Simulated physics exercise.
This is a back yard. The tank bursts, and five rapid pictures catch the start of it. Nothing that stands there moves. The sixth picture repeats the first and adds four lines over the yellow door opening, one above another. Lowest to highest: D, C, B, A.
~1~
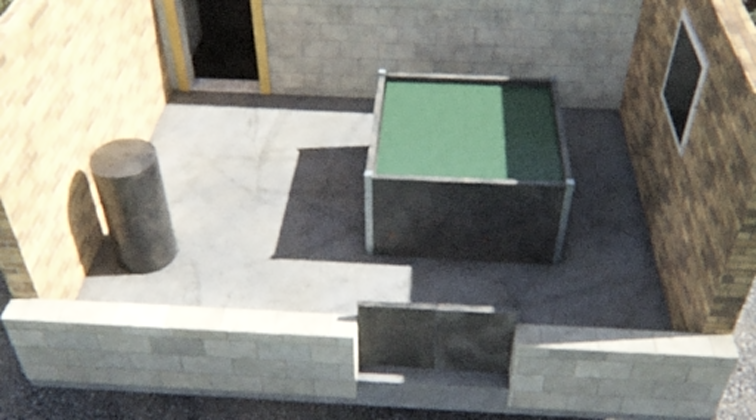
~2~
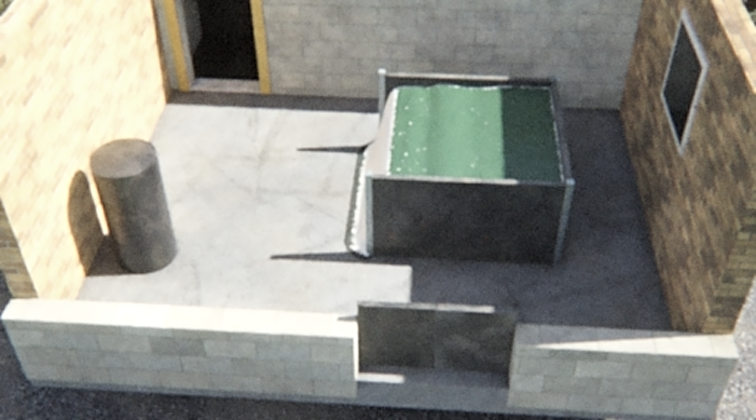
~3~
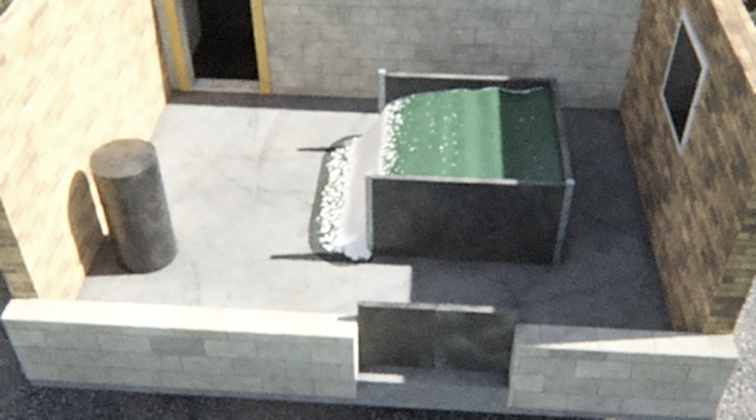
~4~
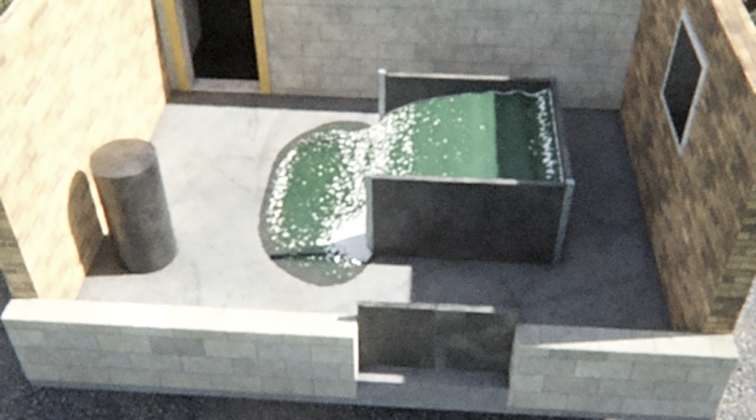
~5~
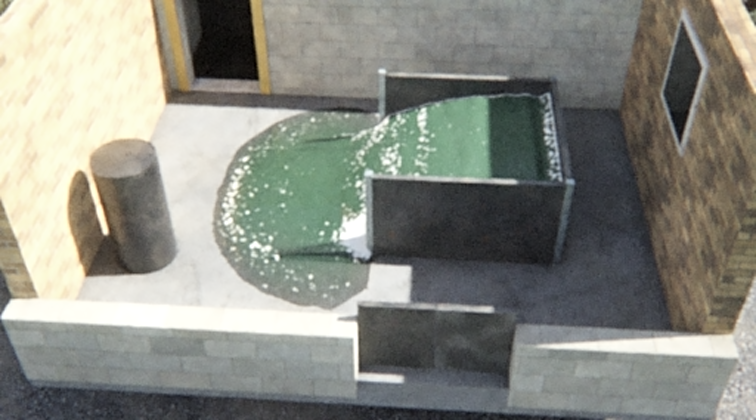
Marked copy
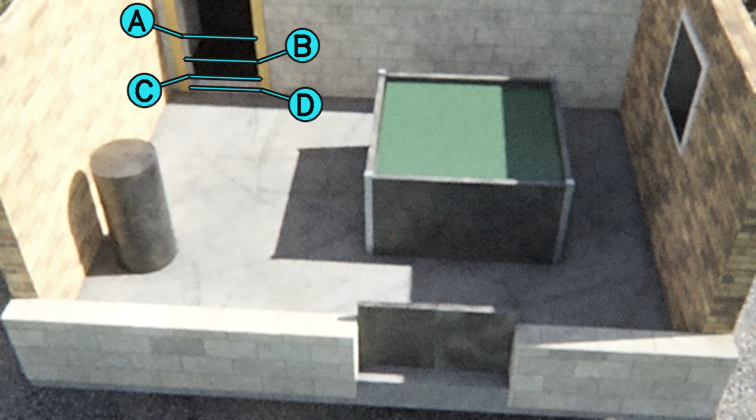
In the video, green water stands in a square tank in a walled back yard until the tank's left side opens; the water pours out, foaming white, and spreads across the paving in a widening rounded pool toward a dark cylinder.
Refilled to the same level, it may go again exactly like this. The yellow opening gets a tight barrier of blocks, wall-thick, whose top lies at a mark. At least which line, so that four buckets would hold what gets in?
Choose B.
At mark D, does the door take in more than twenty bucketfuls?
Yes.
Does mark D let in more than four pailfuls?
Yes.
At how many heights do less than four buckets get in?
Two.
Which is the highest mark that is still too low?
That is mark C.
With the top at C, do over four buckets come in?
Yes.
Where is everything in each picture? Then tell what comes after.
Water in the tank at rest, its middle at (467, 131); foot of the yellow doorway at (226, 92); shut gate at (436, 315), in the first frame.
In the second frame, 3 % of the ground under water, visible out to (363, 219).
In the third frame, 6 % of the ground under water, visible out to (335, 258).
In the fourth frame, 13 % of the ground under water, visible out to (325, 127).
In the fifth frame, 22 % of the ground under water, visible out to (250, 275).
In cyan, A at (218, 37); B at (221, 60); C at (224, 77); D at (225, 88); from the bottom up D, C, B, A.
If A is chosen, nothing gets over.
If B is chosen, a bucket or two gets in.
If C is chosen, about 14 bucketfuls get in.
If D is chosen, dozens of bucketfuls pour in.
